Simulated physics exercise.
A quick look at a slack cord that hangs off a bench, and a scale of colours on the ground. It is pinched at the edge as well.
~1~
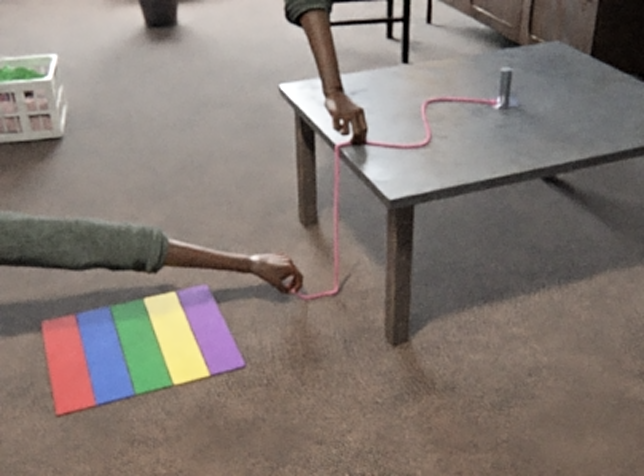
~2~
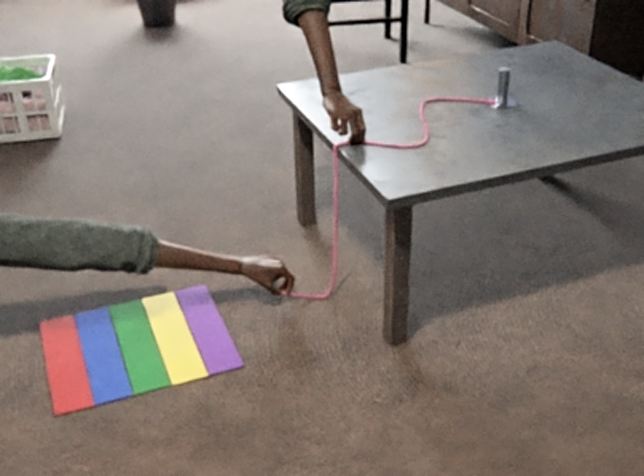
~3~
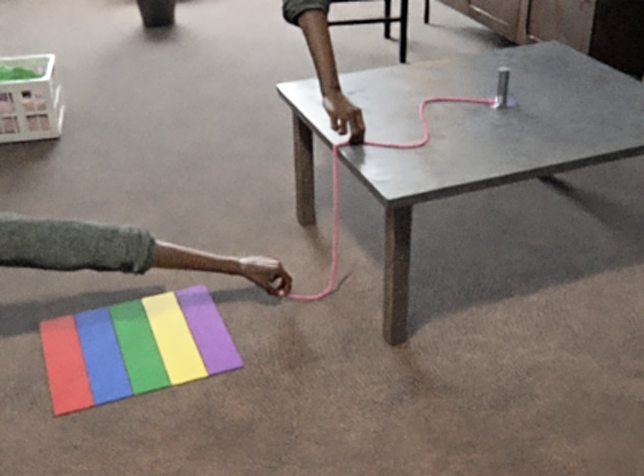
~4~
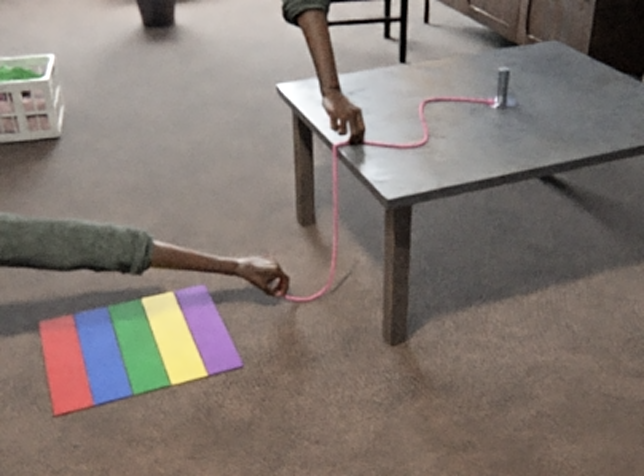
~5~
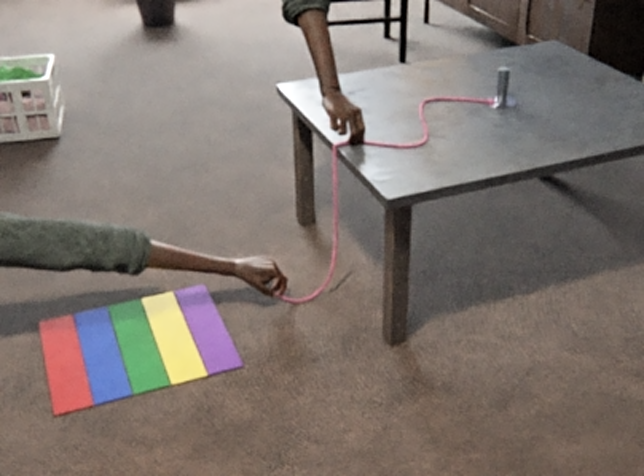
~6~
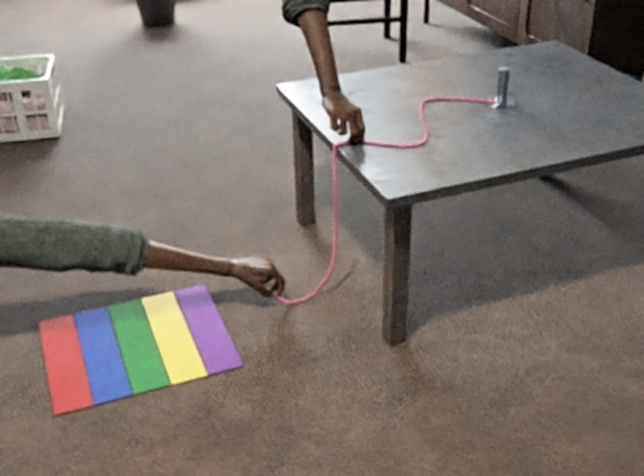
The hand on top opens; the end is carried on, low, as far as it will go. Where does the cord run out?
The end stops over the blue strip.
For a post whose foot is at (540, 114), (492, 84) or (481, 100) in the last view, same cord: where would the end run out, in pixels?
Try by try, around (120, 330), (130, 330) and (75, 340).
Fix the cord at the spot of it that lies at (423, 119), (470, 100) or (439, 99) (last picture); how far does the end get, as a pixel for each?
The places are (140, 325), (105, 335) and (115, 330).
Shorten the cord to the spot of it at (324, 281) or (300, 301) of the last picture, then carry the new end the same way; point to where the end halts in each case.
In that order: (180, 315) and (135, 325).
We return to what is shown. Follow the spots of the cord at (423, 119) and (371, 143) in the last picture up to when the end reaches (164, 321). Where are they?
Near (396, 127) and (321, 179).
A little later, end near (164, 321); over yellow.
Next, end near (120, 331); over green.
When it is tight, end near (95, 337); over blue. It gets as far as the blue strip.
